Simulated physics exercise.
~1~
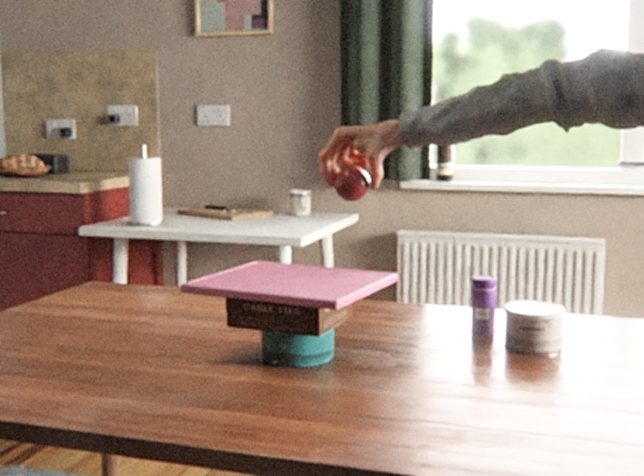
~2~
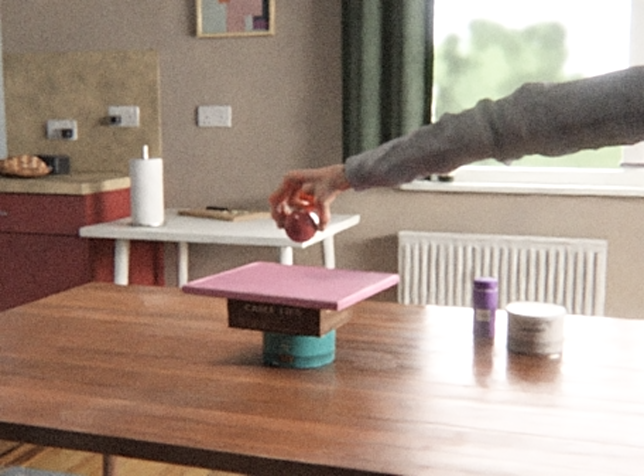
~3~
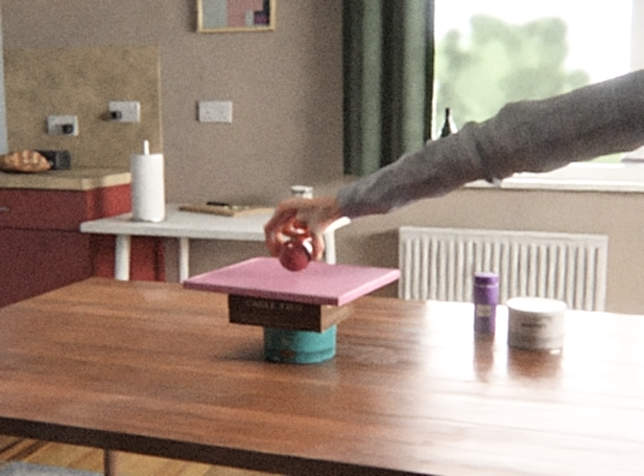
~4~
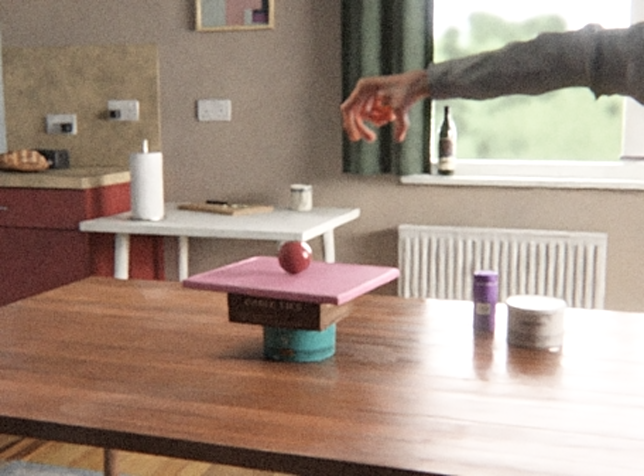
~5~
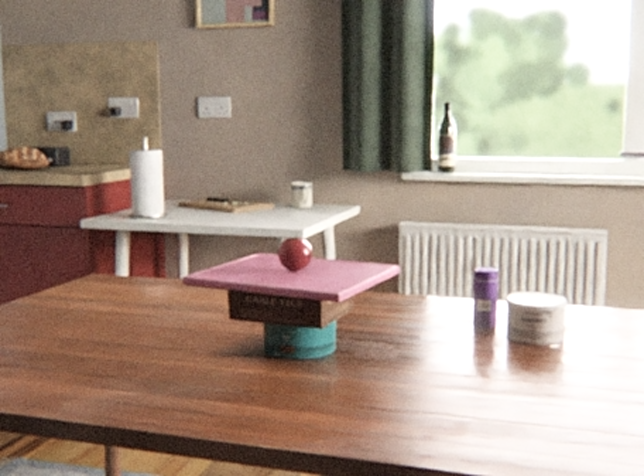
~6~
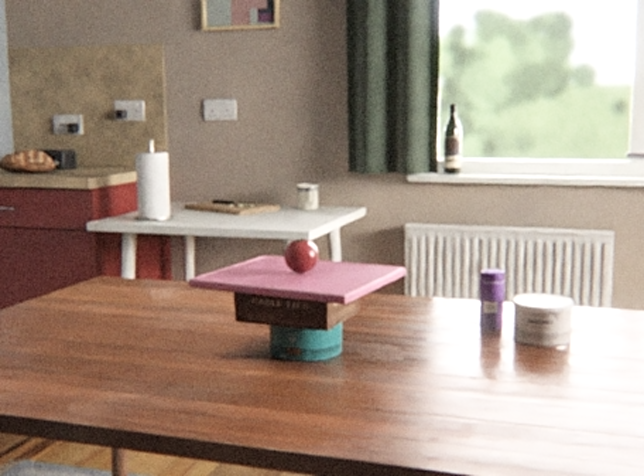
Hand lowering a red tomato onto a pink tray atop a brown box and turquoise tub, then withdrawing as the pile stays balanced.
